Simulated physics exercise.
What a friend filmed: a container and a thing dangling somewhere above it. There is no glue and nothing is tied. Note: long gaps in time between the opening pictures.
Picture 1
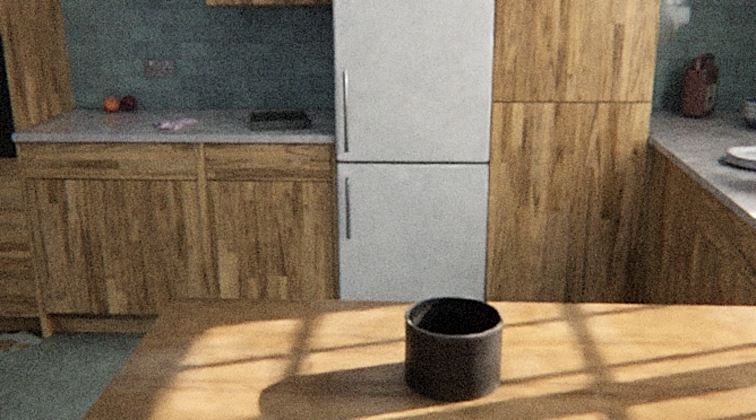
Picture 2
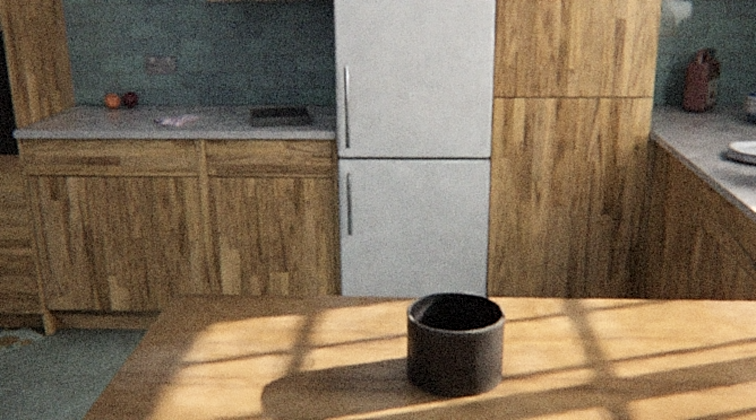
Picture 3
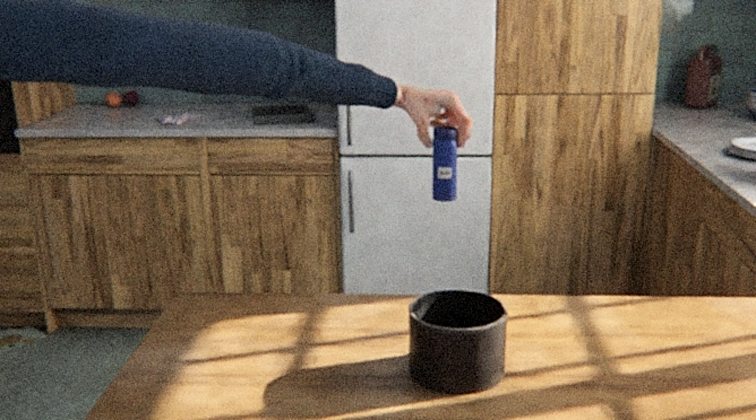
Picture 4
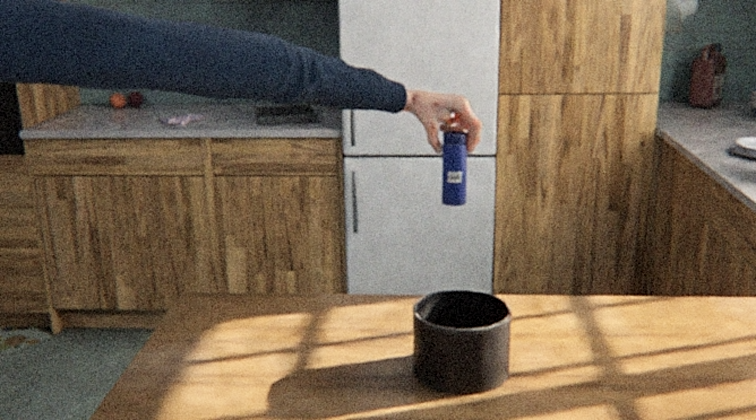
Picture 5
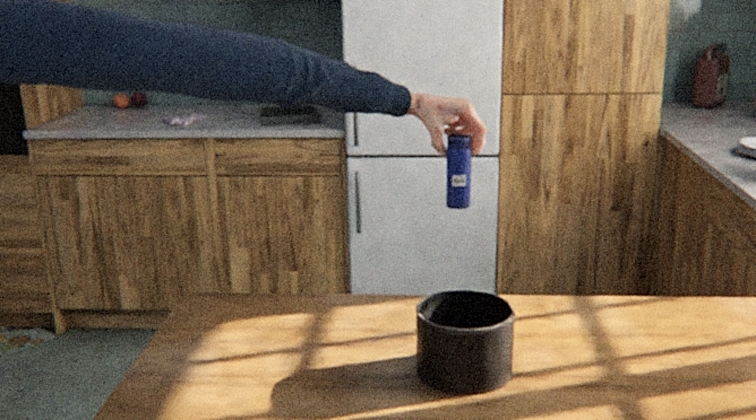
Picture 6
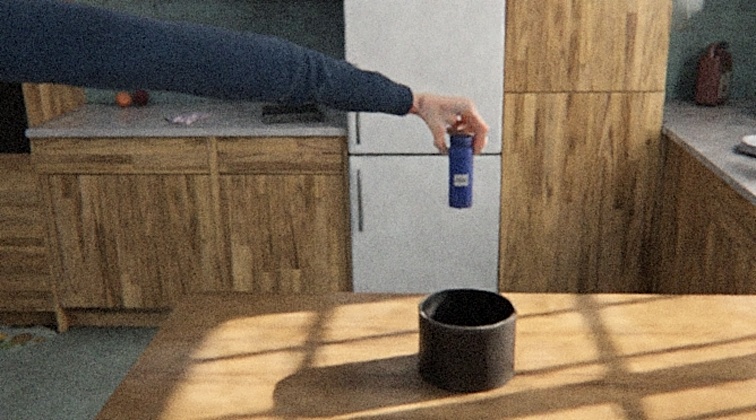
An arm in a dark sleeve brings a blue shaker above a black bucket and holds it.
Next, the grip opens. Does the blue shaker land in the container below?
In the end, well, the blue shaker makes it in.
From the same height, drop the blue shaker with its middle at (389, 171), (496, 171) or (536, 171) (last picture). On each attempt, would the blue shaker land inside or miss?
Try by try, the blue shaker does not go in, falls in, does not go in.
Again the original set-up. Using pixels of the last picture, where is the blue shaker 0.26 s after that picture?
I'd say roughly pixel (460, 291).
Then, 0.16 s later than the last frame, blue shaker shifted about its own width near (461, 208).
Then, 0.26 s later than the last frame, blue shaker dropping near (460, 291).
When it is over, the blue shaker lands inside, near (459, 336).
